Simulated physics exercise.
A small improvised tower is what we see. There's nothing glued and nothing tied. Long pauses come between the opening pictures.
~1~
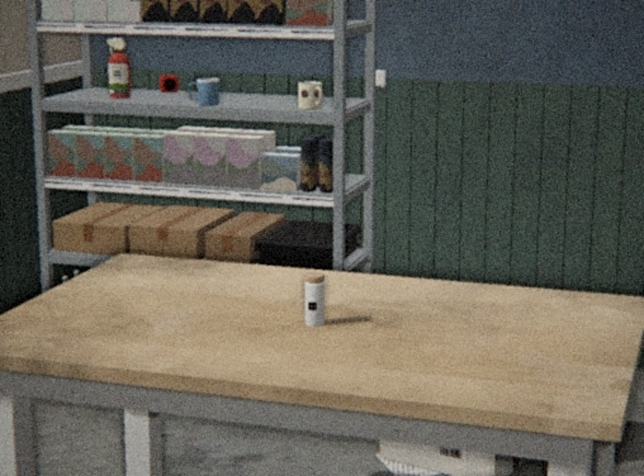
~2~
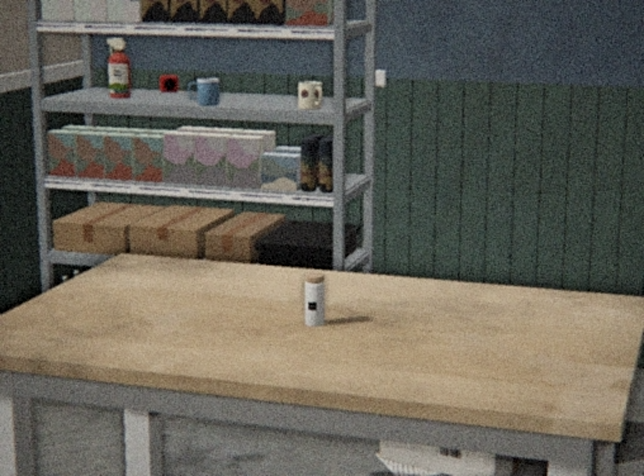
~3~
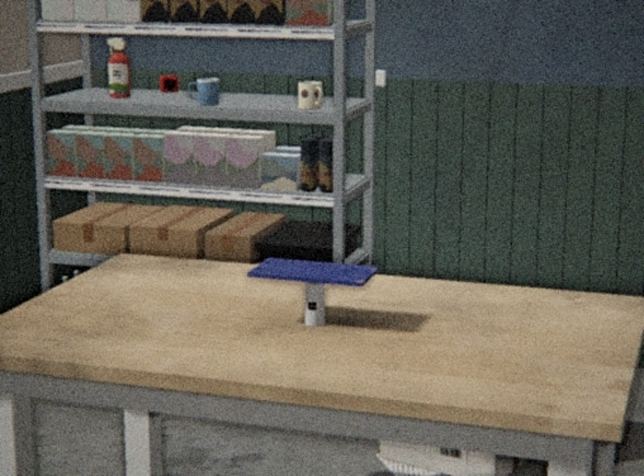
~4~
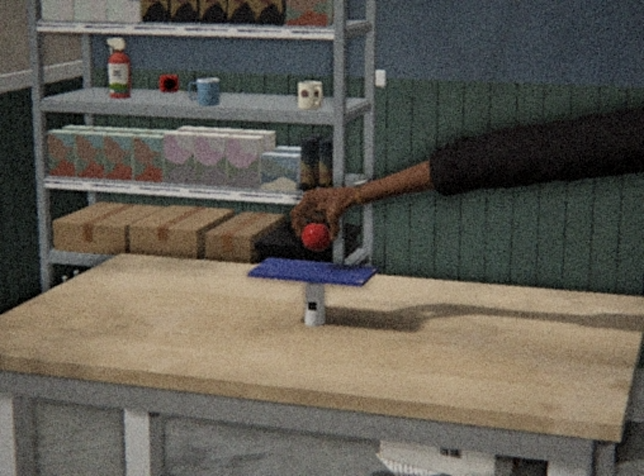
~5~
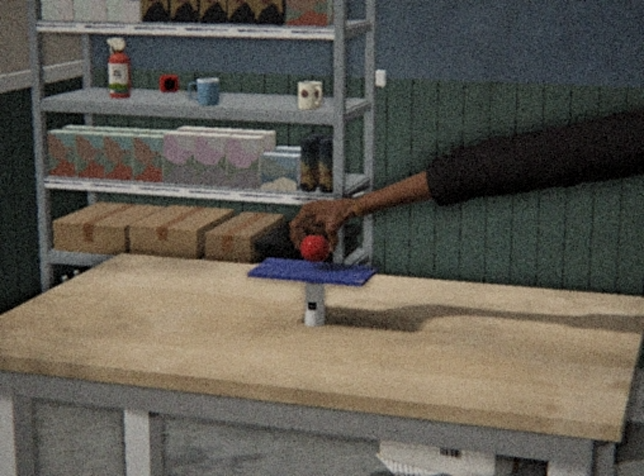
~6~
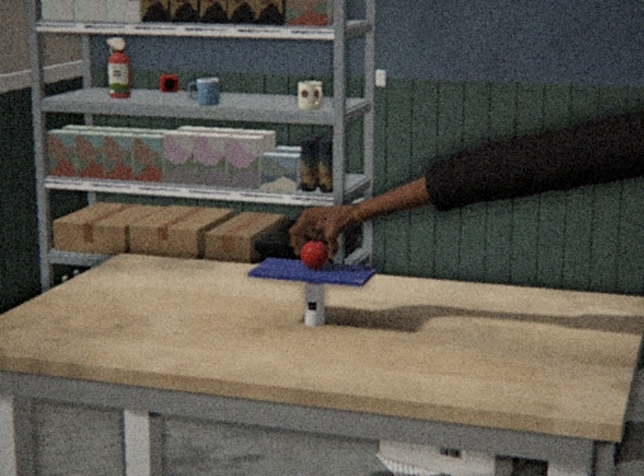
The footage shows a small white container standing on a wooden table, then a blue board lying across its top. A hand reaches in from the right and lowers a red tomato onto the board, still holding it.
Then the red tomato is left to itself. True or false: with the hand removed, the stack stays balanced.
True.
Then, 0.20 s past the last view, nothing moves.
Then, 0.40 s past the last view, red tomato resting near (315, 255).
Finally, all 3 still in place. Final places as the last picture's camera would see them, red tomato near (315, 255). The stack stays up.
